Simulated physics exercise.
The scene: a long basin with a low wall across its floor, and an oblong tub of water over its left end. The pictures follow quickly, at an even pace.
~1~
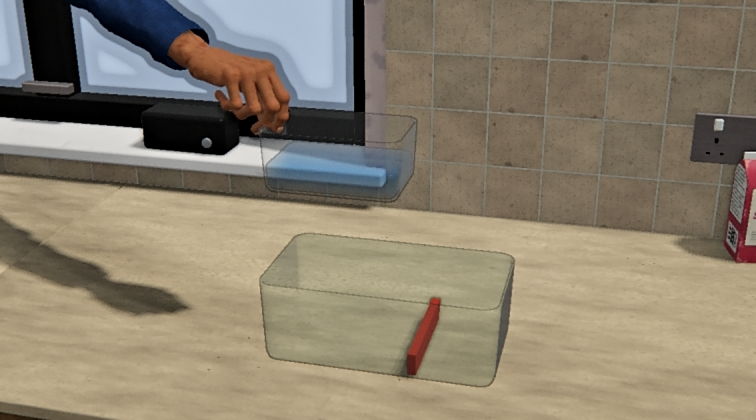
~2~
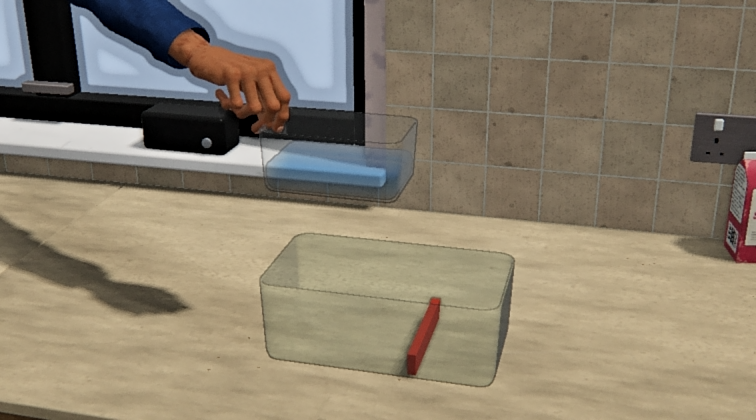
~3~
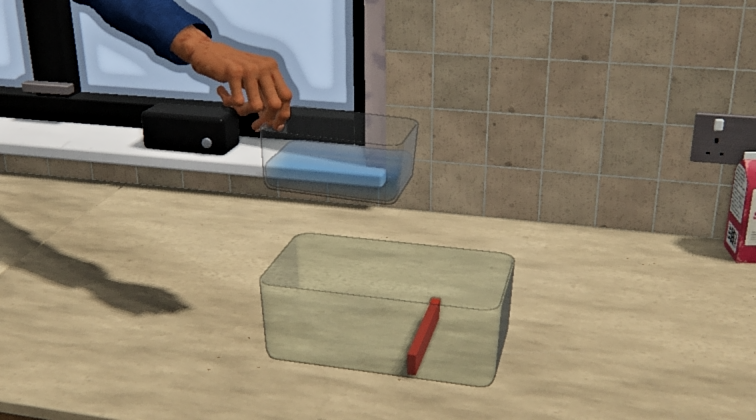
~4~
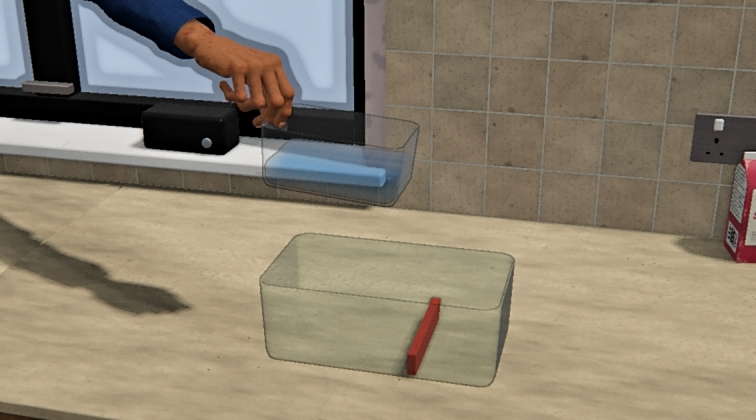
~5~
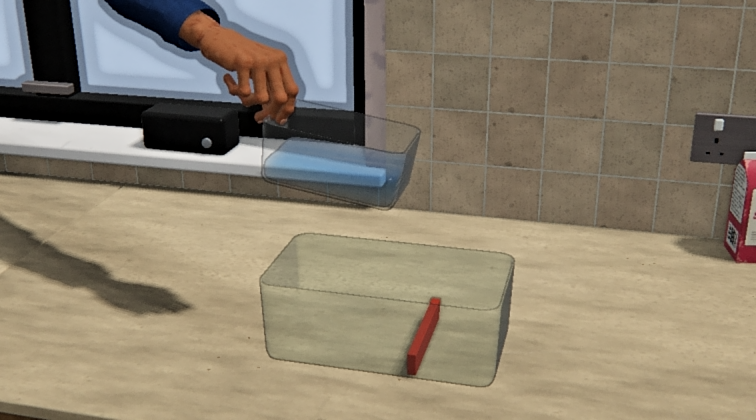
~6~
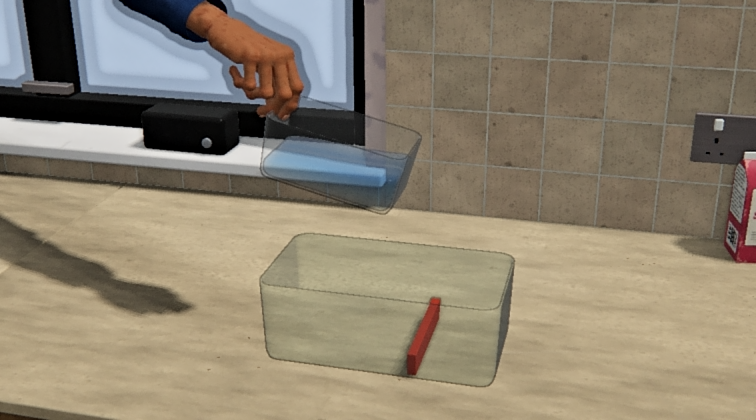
A hand held a small clear tub of blue water above the left end of a long see-through basin with a low red wall inside, then gradually tilted the tub slightly down to the right.
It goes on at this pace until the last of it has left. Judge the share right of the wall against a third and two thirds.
It comes to between a third and two thirds.
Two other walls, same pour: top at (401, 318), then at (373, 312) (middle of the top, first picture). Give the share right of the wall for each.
Roughly 85 per cent, and 95 per cent.
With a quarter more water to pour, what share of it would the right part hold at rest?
Close to 55 per cent.
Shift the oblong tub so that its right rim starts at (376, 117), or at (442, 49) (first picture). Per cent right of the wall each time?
Roughly 30 per cent, and 70 per cent.
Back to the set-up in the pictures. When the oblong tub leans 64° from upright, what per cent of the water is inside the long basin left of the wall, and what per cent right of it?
Left: 0 %. Right: 5 %.
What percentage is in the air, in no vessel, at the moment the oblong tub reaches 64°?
Near 35 %.
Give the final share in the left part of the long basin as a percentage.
Some 45 per cent.
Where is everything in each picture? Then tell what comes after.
Tilt 0°; pouring edge (409, 132); surface from (278, 151) to (407, 162); the long basin's rim runs from (278, 258) to (507, 283); the wall's top is at (425, 326), in the first frame.
Tilt 1°; pouring edge (409, 132); surface from (278, 151) to (407, 162), in the second frame.
Tilt 2°; pouring edge (410, 134); surface from (278, 150) to (407, 163), in the third frame.
Tilt 5°; pouring edge (411, 138); surface from (278, 149) to (407, 164), in the fourth frame.
Tilt 9°; pouring edge (413, 143); surface from (277, 148) to (407, 165), in the fifth frame.
Tilt 13°; pouring edge (414, 149); surface from (276, 146) to (406, 165), in the sixth frame.
A moment on, the tilt is 64° and 59 per cent is still to pour, 0 is left of the wall and 5 right of it.
Next, the tilt is 91° and 22 per cent is still to pour, 13 is left of the wall and 53 right of it.
Then the tilt is 94° and 5 per cent is still to pour, 39 is left of the wall and 51 right of it.
Later the tilt is 94° and 1 per cent is still to pour, 46 is left of the wall and 51 right of it.
In the end 47 per cent lies left of the wall, 52 right of it and 1 outside.
